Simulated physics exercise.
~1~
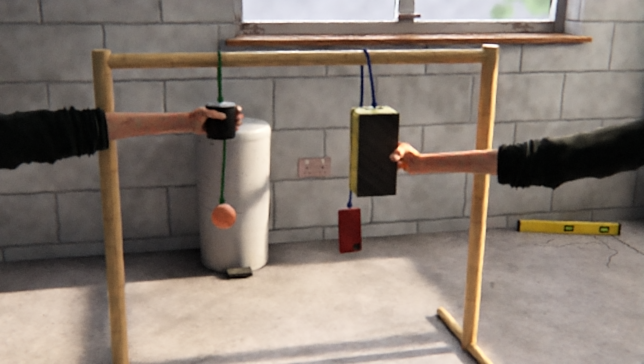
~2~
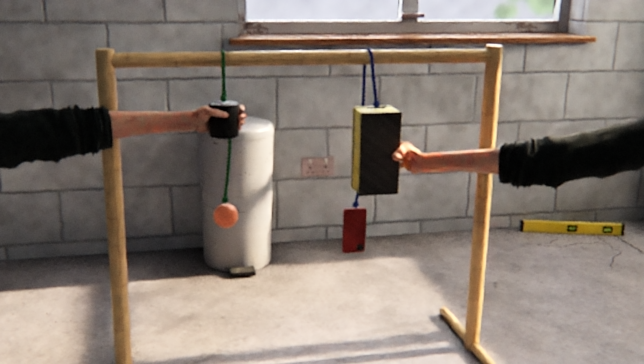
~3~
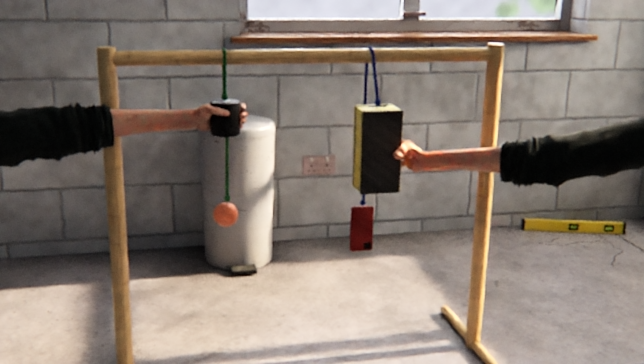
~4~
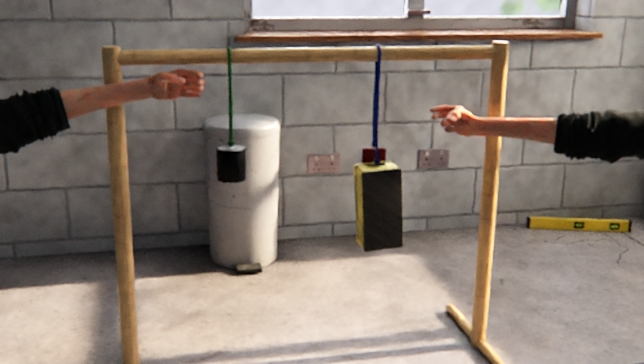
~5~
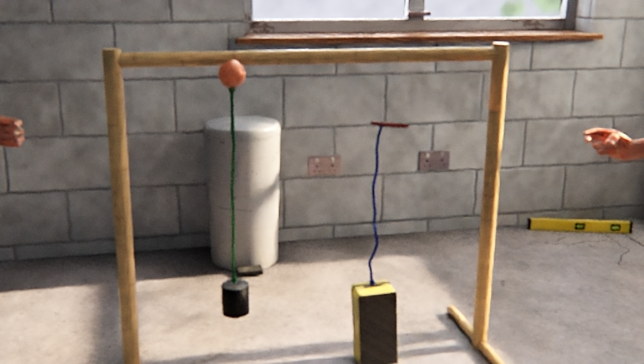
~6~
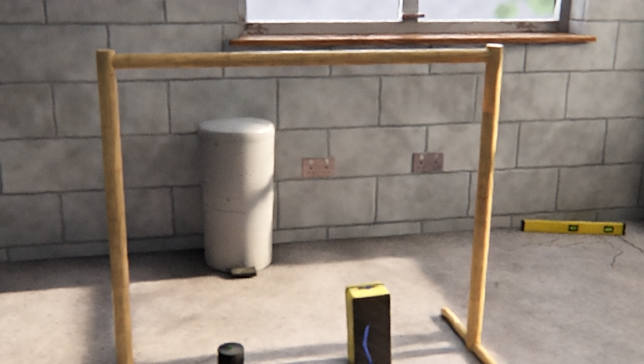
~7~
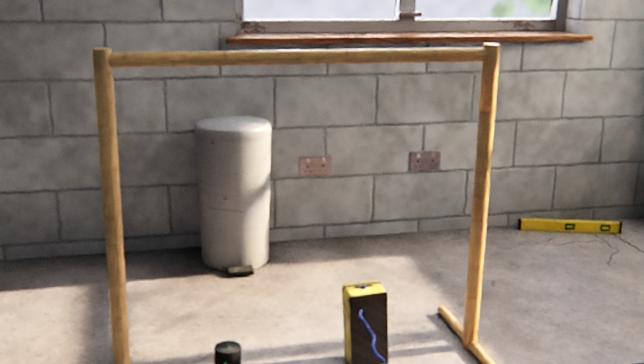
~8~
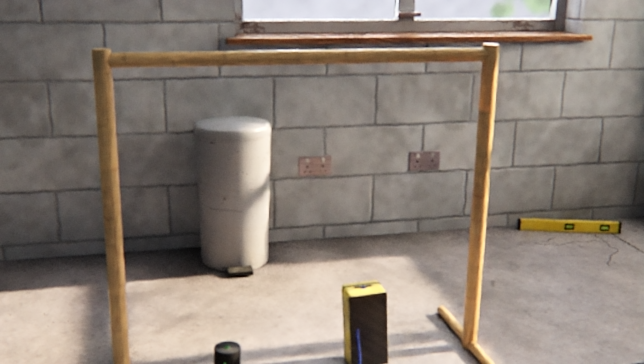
Black cylinder and yellow case dropping from a wooden rail as two hands let go, pulling their cords over and landing upright.
